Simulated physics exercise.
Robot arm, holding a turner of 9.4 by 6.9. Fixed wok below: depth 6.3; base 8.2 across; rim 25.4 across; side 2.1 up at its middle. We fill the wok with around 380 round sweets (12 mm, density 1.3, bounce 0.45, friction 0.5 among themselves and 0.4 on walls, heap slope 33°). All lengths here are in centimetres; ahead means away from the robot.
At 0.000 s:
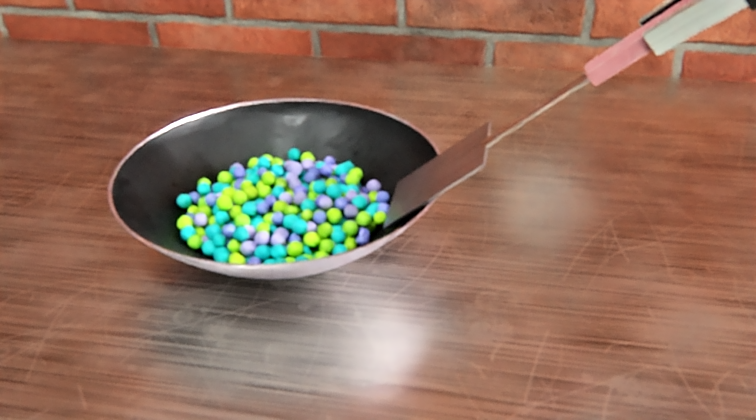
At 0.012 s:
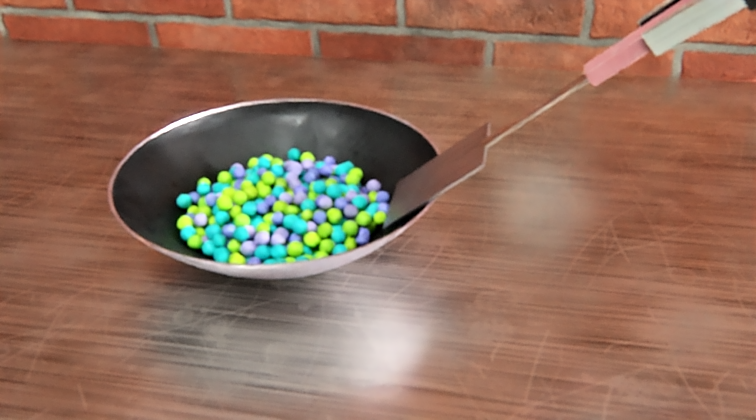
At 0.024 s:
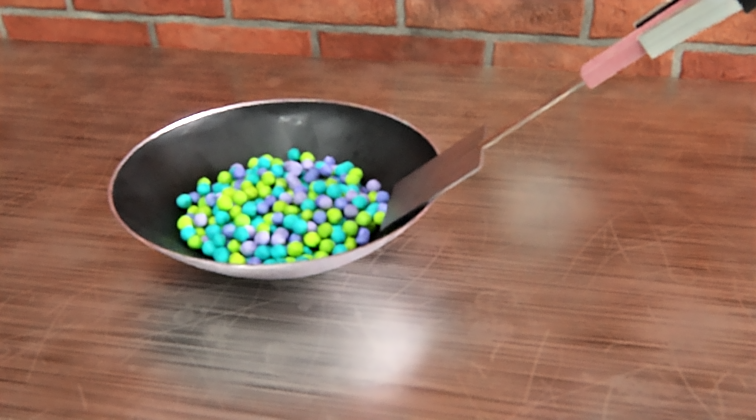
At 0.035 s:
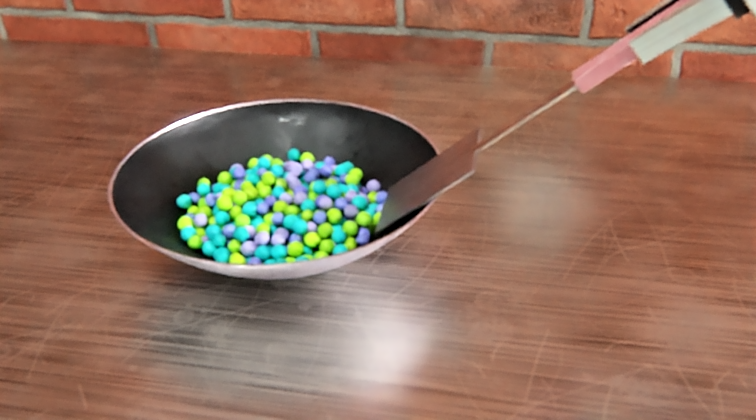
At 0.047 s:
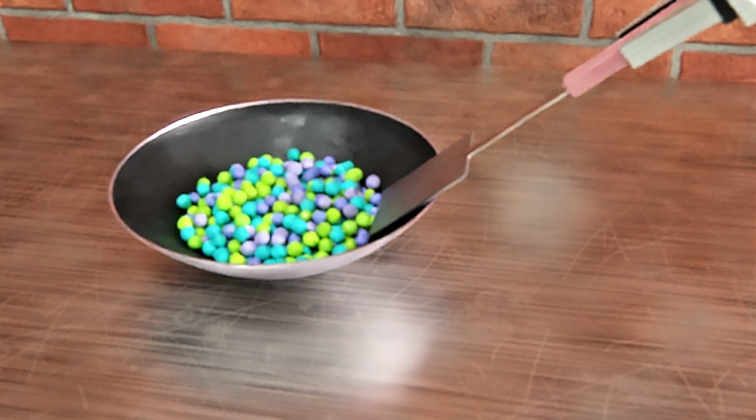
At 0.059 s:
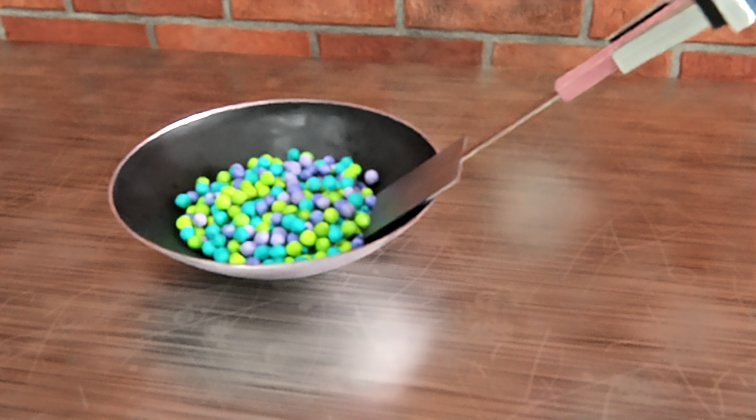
Robot arm slowly sliding a turner slightly left into a wok of green, turquoise and purple round sweets, barely shifting them.
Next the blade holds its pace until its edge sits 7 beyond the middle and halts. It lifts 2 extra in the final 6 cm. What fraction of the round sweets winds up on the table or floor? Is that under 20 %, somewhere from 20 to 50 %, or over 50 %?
It is under 20 %.
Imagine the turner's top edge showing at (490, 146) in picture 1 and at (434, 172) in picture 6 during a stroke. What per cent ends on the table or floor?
Off the vessel, on the table or floor: Some 40 percent.
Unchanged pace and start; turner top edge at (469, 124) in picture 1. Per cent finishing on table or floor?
10 percent or thereabouts.
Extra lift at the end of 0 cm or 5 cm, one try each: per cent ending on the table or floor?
Roughly 5 % and then 10 %.
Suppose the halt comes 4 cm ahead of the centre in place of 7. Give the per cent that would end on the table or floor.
It would come to roughly 0 percent.
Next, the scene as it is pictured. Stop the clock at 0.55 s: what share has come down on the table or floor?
It is near 5 percent.
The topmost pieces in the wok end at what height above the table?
It reaches roughly 7.5 cm.
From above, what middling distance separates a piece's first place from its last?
The figure is about 5 cm.
After 0.18 s, sloping 41°, highest piece 6 above the table; 379 in the wok.
After 0.29 s, sloping 41°, highest piece 7 above the table; 379 in the wok.
After 0.55 s, sloping 41°, highest piece 8 above the table; 359 in the wok, 16 on the table or floor, 4 on the blade or in flight.
After 1.60 s, sloping 41°, highest piece 7 above the table; 358 in the wok, 21 on the table or floor.
At rest, 358 in the wok, 21 on the table or floor. That is 6 % on the table or floor.
